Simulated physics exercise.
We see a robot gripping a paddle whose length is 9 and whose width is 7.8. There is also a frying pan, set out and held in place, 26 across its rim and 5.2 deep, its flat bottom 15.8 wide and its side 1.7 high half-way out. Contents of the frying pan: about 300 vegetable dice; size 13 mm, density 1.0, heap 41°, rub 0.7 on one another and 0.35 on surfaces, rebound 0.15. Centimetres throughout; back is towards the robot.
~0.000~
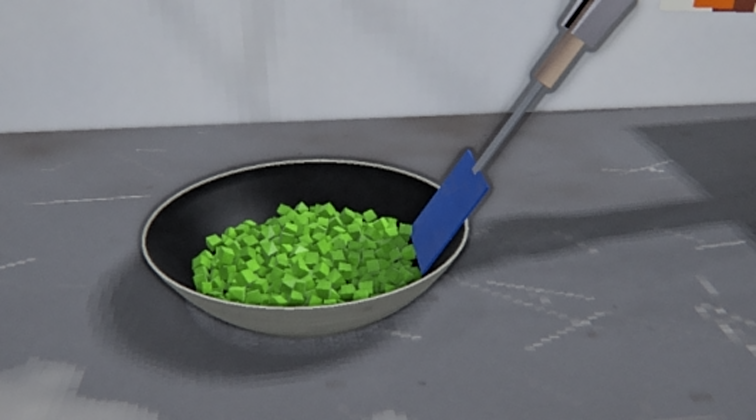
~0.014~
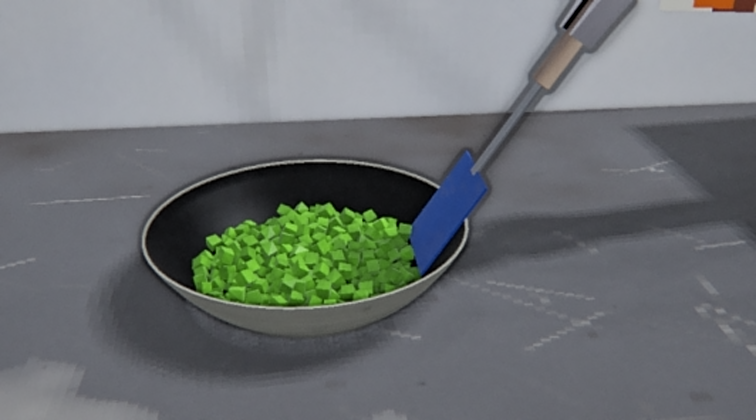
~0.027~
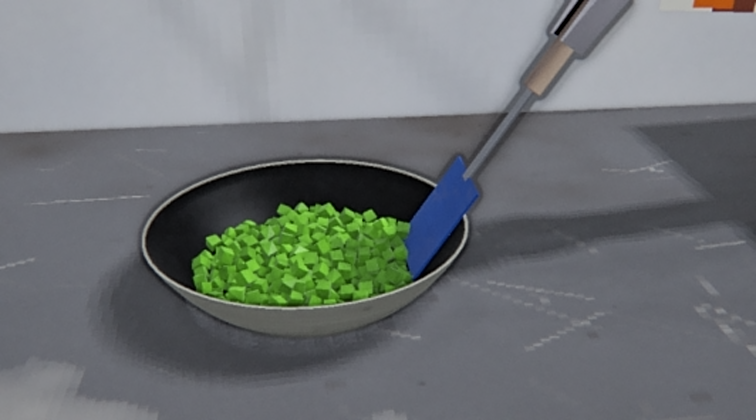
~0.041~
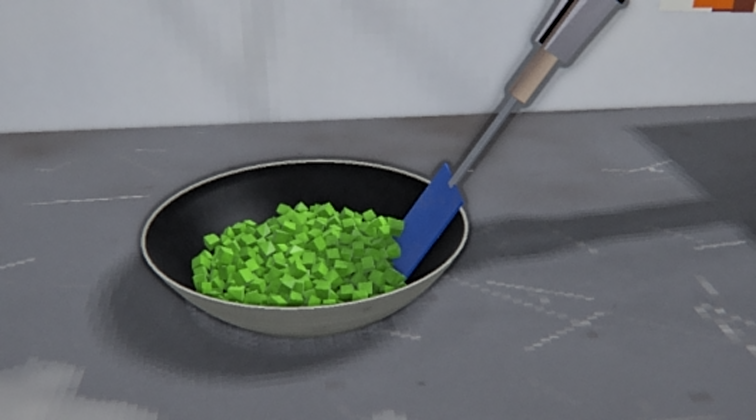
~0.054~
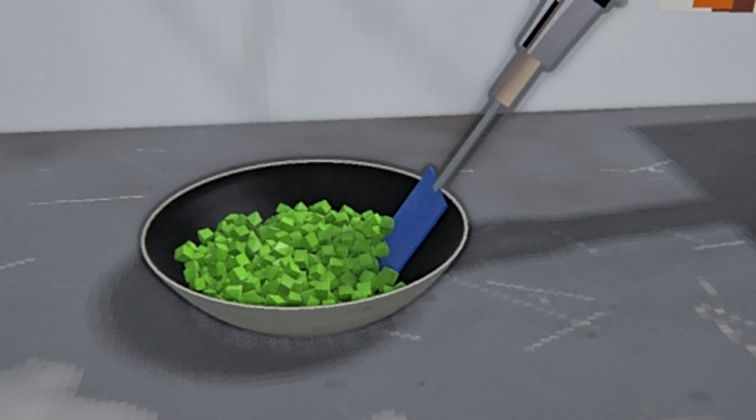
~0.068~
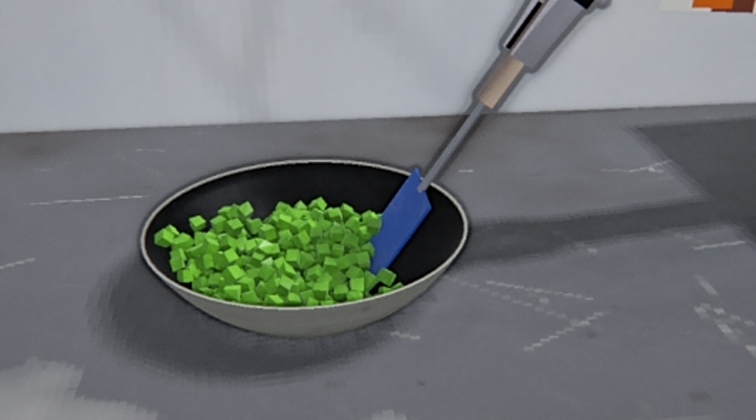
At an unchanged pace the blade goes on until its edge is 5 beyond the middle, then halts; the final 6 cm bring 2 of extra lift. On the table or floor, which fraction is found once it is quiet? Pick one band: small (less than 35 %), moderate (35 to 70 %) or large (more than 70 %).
Small.
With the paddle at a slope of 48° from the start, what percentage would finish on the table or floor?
Near 10 %.
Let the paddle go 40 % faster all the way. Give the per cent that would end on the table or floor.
About 15 in a hundred.
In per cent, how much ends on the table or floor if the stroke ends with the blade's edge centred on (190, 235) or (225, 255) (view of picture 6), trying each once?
Estimates, in order: 50 % and 25 %.
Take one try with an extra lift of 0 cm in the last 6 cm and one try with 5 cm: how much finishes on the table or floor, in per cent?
You'd get some 10 per cent with the first setting and some 5 per cent with the second.
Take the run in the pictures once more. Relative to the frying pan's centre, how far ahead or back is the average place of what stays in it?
It sits near 5.0 centimetres ahead of centre.
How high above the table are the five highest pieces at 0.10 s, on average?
Height: Approx. 7 cm.
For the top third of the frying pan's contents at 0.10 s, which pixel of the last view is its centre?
Near (235, 243).
After 0.10 s, sloping 56°, highest piece 8 above the table; 294 in the frying pan, 2 on the blade or in flight.
After 0.13 s, sloping 56°, highest piece 11 above the table; 291 in the frying pan, 5 on the blade or in flight.
After 0.35 s, sloping 56°, highest piece 6 above the table; 274 in the frying pan, 22 on the table or floor.
After 1.40 s, sloping 56°, highest piece 6 above the table; 274 in the frying pan, 22 on the table or floor.
At rest, 274 in the frying pan, 22 on the table or floor. That is 7 % on the table or floor.
